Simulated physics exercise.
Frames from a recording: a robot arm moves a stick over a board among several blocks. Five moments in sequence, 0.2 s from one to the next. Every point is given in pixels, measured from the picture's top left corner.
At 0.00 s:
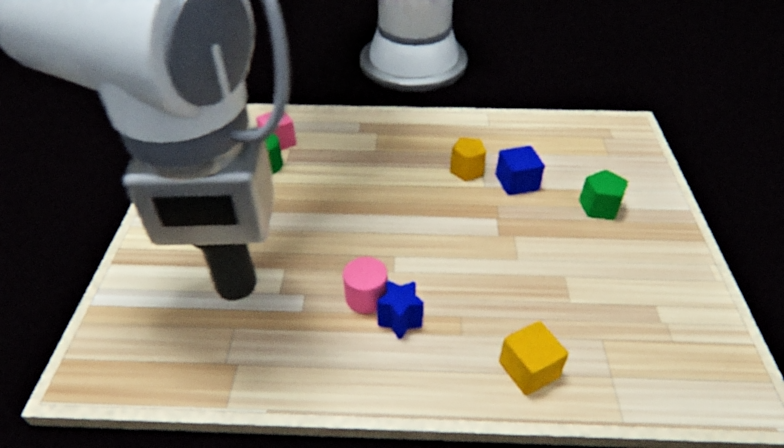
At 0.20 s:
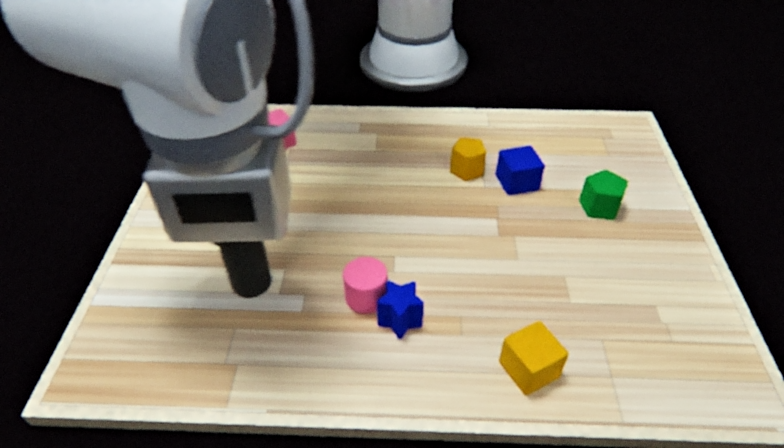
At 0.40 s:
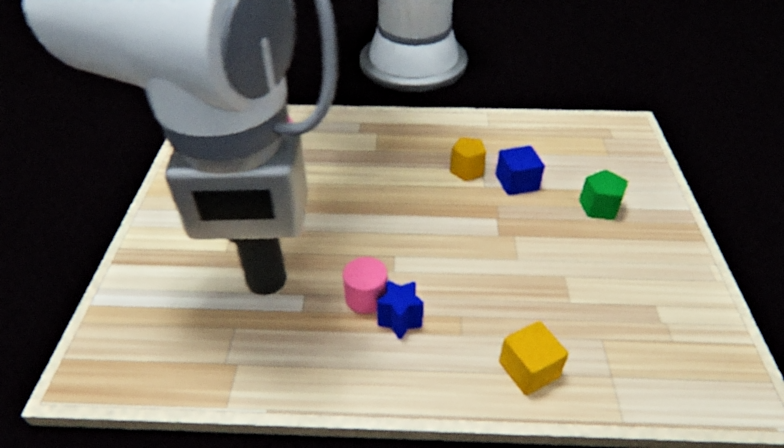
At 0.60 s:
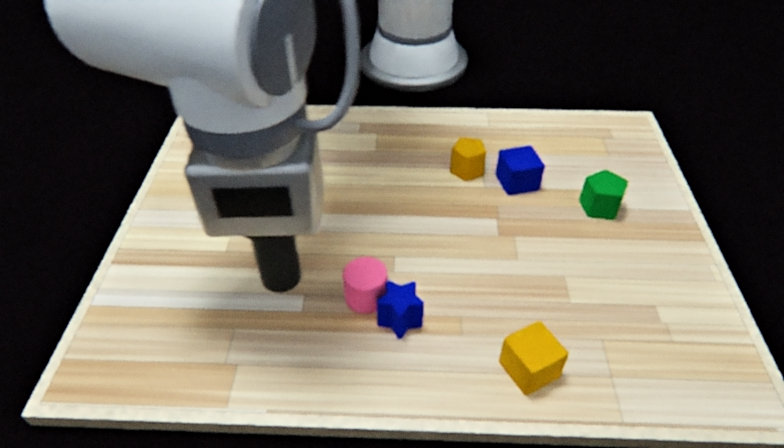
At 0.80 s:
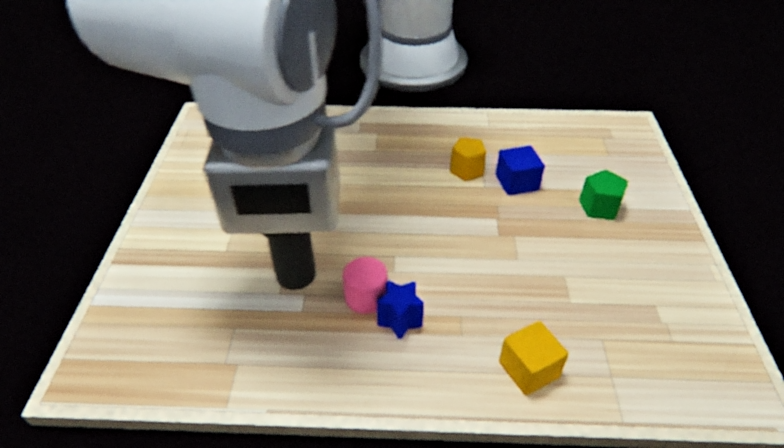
The clip opens on a robot arm holding a dark stick over the left side of a wooden board, with colourful blocks spread around. The arm slides the stick slowly to the right, narrowing the gap to a pink round block beside a blue star, while the blocks stay still.
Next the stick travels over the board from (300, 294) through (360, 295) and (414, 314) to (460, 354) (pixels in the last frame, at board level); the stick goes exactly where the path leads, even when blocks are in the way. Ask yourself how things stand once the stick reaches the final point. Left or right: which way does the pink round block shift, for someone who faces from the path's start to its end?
Displaced left.
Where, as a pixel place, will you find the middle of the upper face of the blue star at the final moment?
The middle of its upper face will lie at (496, 354).
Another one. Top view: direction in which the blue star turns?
It rotates clockwise.
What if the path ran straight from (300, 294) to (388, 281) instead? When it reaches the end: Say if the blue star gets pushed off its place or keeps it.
Moved.
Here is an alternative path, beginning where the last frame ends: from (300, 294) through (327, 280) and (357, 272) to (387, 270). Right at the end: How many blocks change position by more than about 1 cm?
The number of blocks that move over 1 cm is two.
On the path given first. One third of the way, stick (359, 277); pink round block (401, 272); blue star (419, 300), turned 45° clockwise.
Two thirds of the way, stick (415, 297); pink round block (455, 278); blue star (444, 312), turned 95° clockwise.
At the end, stick (462, 337); pink round block (465, 281); blue star (496, 354), turned 95° clockwise; yellow square block (549, 351), turned 10° anticlockwise.
